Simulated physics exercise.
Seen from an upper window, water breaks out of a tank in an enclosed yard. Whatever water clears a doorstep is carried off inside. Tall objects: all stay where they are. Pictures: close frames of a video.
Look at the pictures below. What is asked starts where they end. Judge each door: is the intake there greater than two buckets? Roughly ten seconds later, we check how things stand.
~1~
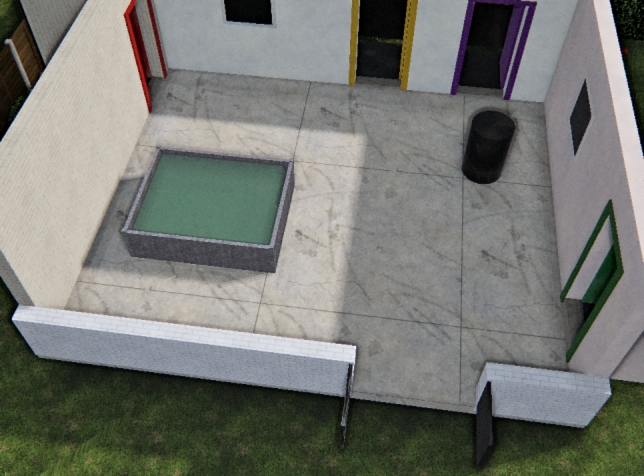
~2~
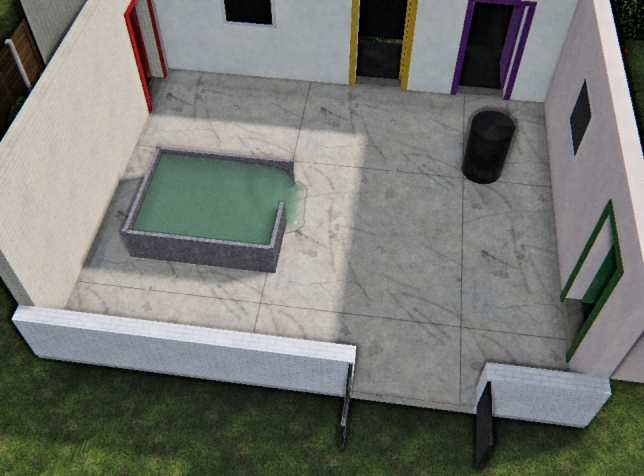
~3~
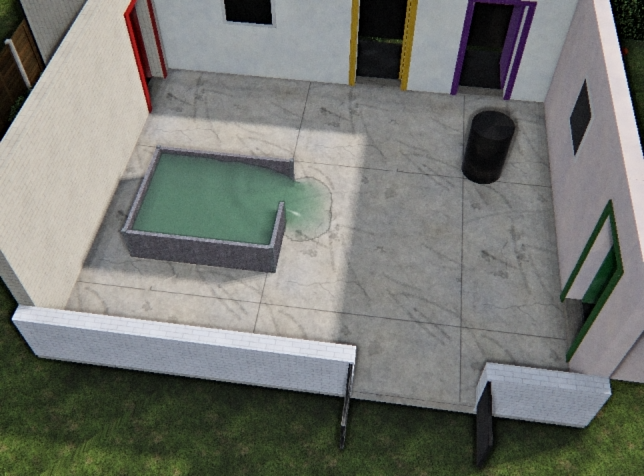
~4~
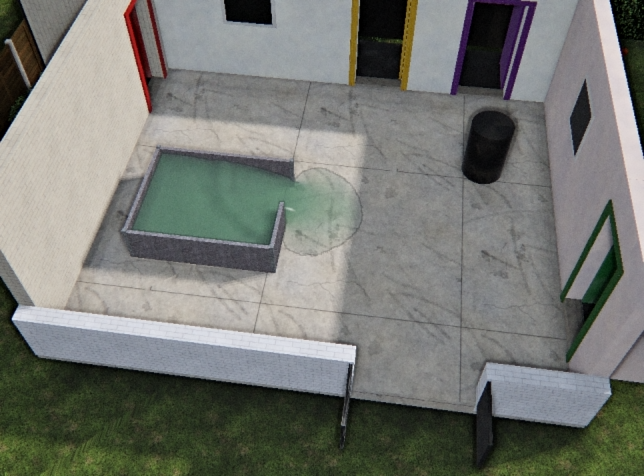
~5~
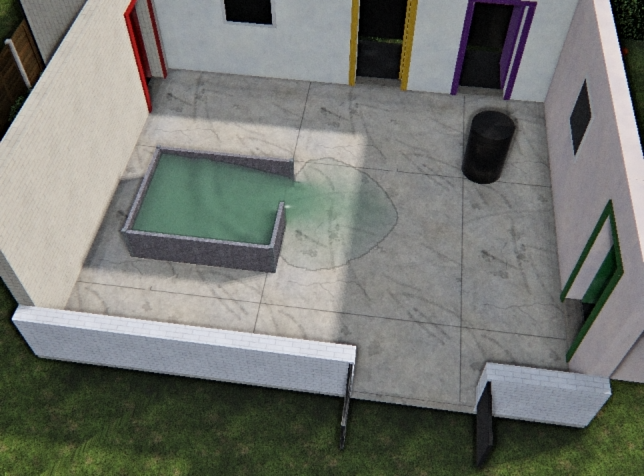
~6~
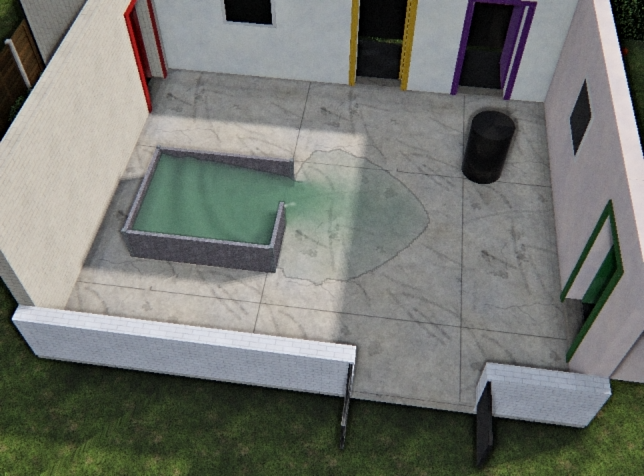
In order: The red door keeps inside the allowance there, the yellow door keeps inside the allowance there, the green door keeps inside the allowance there, the purple door exceeds the allowance there.
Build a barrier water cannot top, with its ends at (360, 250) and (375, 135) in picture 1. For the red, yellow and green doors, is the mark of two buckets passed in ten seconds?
The red door ends up above, the yellow door ends up above and the green door remains below.
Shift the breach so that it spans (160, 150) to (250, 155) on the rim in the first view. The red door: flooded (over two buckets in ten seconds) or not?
At the red door, the flow beats the threshold.
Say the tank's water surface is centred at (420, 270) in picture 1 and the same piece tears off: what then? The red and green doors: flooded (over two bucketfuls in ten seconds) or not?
The red one falls short, the green one overshoots it.
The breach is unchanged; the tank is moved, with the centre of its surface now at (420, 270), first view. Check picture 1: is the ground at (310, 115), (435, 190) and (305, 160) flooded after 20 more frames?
Log: No flood; flood; no flood.
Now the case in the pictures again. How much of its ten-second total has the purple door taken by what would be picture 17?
Roughly 0 per cent.
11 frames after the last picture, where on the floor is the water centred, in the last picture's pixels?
The water centres close to (298, 215).
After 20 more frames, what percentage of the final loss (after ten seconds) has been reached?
Share gone: About 10 %.
A moment on, water covers 25 % of the floor; the red door not reached, the yellow door not reached, the green door not reached, the purple door not reached.
Next, water covers 40 % of the floor; the red door not reached, the yellow door not reached, the green door not reached, the purple door not reached.
Then, water covers 50 % of the floor; the red door not reached, the yellow door wet at the sill, nothing in, the green door wet at the sill, nothing in, the purple door over two buckets in.
Later, water covers 55 % of the floor; the red door not reached, the yellow door wet at the sill, nothing in, the green door wet at the sill, nothing in, the purple door far over two buckets in.
In the end, water covers 85 % of the floor; the red door not reached, the yellow door under two buckets in, the green door wet at the sill, nothing in, the purple door far over two buckets in.
